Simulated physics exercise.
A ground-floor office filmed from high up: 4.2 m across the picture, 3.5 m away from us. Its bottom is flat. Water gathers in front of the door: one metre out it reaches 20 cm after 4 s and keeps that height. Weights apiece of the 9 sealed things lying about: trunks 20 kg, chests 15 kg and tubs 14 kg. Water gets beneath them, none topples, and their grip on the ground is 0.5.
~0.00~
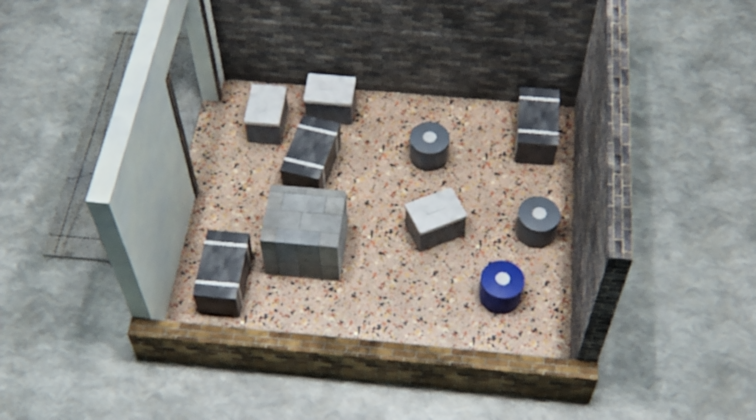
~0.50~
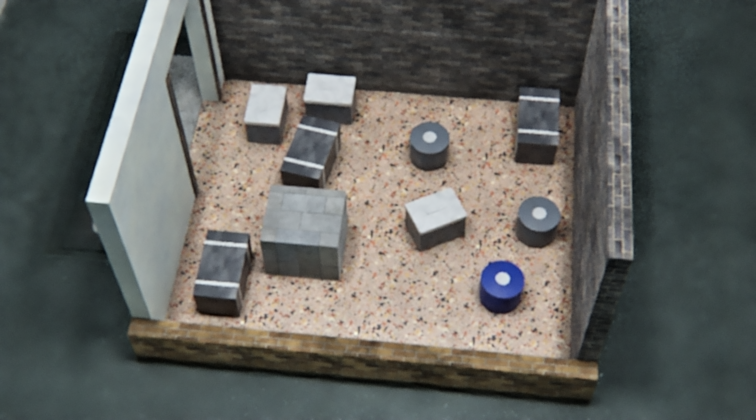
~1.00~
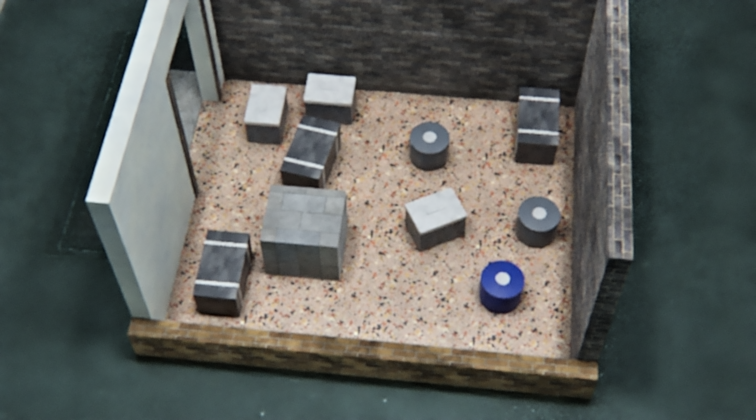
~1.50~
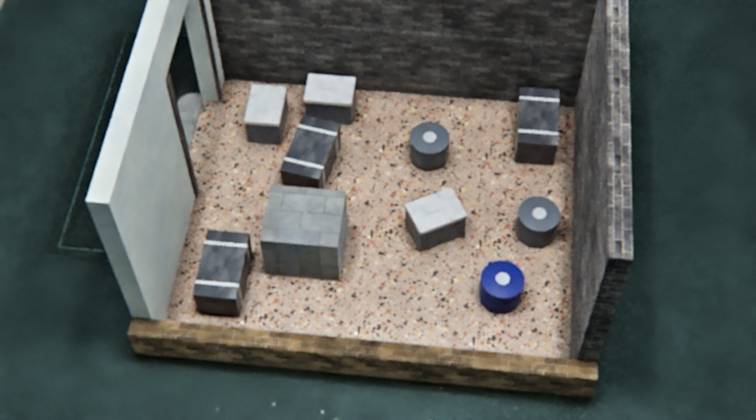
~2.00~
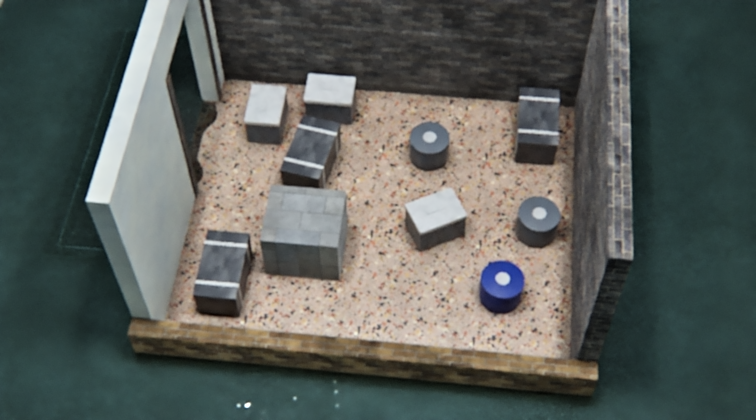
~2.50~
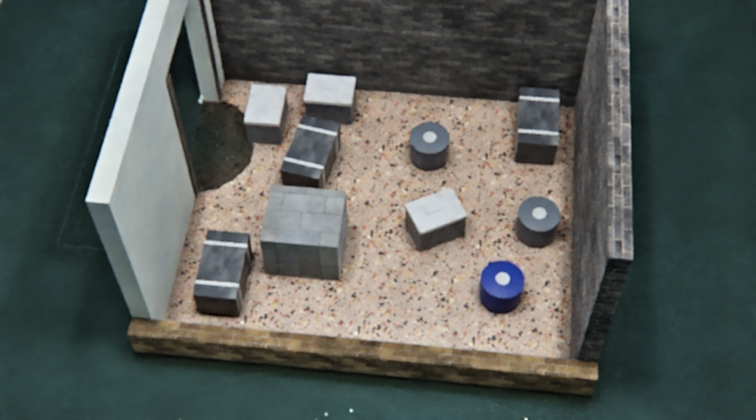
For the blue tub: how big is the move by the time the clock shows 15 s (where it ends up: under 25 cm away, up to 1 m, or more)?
The blue tub ends far away.
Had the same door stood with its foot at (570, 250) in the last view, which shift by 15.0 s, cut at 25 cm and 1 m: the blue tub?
In that case the blue tub slides a little.
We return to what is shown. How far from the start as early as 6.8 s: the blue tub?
Roughly 0 cm by then.
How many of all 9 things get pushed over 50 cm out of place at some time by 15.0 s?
I count 9.
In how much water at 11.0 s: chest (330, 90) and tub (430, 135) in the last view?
About 15 and 12 cm.
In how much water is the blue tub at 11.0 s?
About 11 cm.
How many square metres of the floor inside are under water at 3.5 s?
About 1.5 m2.
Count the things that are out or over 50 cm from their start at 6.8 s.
I count 5.
After 3.5 s the blue tub is near (503, 279), 0.0 m from its start, aground; 0 afloat.
After 6.8 s the blue tub is near (503, 279), 0.0 m from its start, aground; 2 afloat.
After 11.0 s the blue tub is near (415, 303), 0.9 m from its start, afloat; 8 afloat.
After 15.0 s the blue tub is near (192, 260), 3.2 m from its start, afloat; 9 afloat.
